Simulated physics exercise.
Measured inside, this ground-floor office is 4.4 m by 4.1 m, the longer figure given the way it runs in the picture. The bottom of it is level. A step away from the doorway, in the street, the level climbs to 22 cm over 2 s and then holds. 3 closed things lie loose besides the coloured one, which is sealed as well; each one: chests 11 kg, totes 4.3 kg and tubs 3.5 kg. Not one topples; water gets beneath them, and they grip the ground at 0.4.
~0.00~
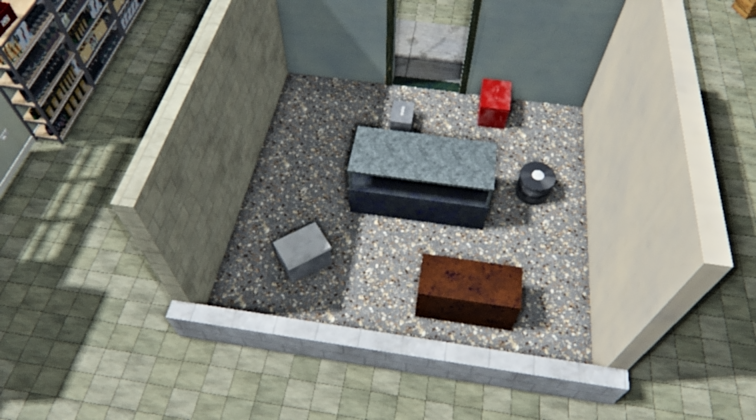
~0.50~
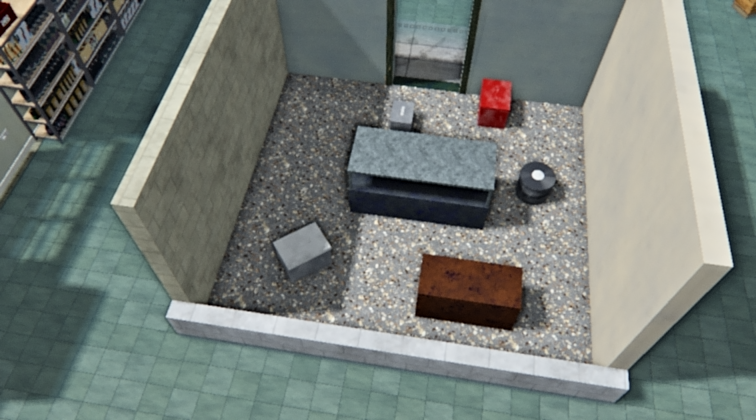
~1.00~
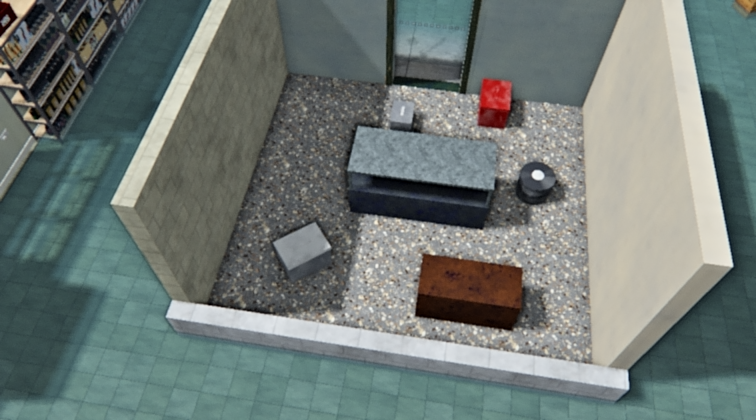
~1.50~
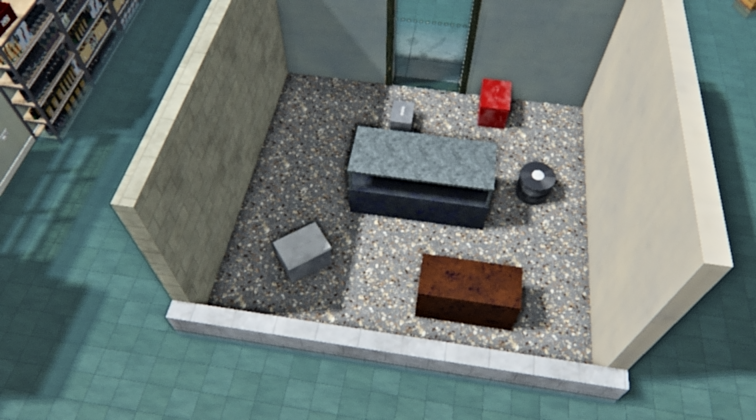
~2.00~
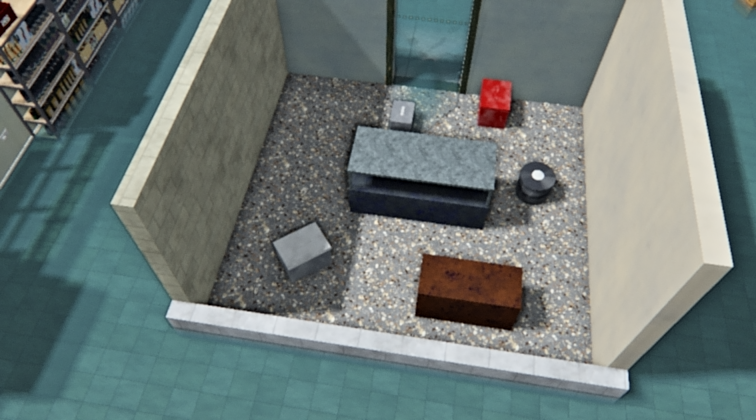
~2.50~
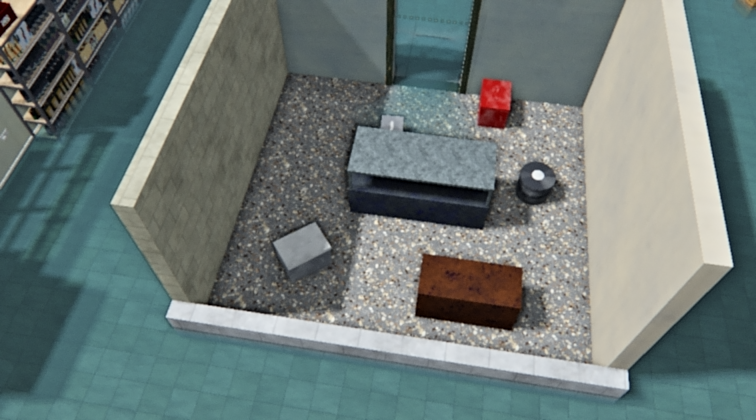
In a small walled office seen from above, blue-green water spread over the tiled ground outside, then crept through the doorway onto the pebbly floor, where a small grey box beside the counter shifted slightly.
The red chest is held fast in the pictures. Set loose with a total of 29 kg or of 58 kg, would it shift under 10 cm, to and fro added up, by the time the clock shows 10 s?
Lighter wins.
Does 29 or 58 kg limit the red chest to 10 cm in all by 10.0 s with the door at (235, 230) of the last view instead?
Under that change the small mass suffices.
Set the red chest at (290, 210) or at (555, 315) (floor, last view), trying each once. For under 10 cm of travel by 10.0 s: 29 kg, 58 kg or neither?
Well, first the light mass is sufficient, and next the light mass is sufficient.
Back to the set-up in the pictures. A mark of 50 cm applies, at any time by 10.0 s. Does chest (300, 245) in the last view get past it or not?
Verdict for this one: Under half a metre.
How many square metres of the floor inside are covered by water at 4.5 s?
Some 8.5 m2.
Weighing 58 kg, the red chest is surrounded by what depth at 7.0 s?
Something like 6 centimetres.
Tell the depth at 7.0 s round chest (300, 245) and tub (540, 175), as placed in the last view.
2 and 2 cm.
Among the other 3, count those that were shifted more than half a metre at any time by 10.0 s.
The count comes to 2.
After 3.5 s the red chest would be 0 cm from its start with 29 kg and 0 cm from its start with 58 kg; 2 cm of water round it then.
After 4.5 s the red chest would be 0 cm from its start with 29 kg and 0 cm from its start with 58 kg; 2 cm of water round it then.
After 7.0 s the red chest would be 0 cm from its start with 29 kg and 0 cm from its start with 58 kg; 6 cm of water round it then.
After 10.0 s the red chest would be 0 cm from its start with 29 kg and 0 cm from its start with 58 kg; 8 cm of water round it then.
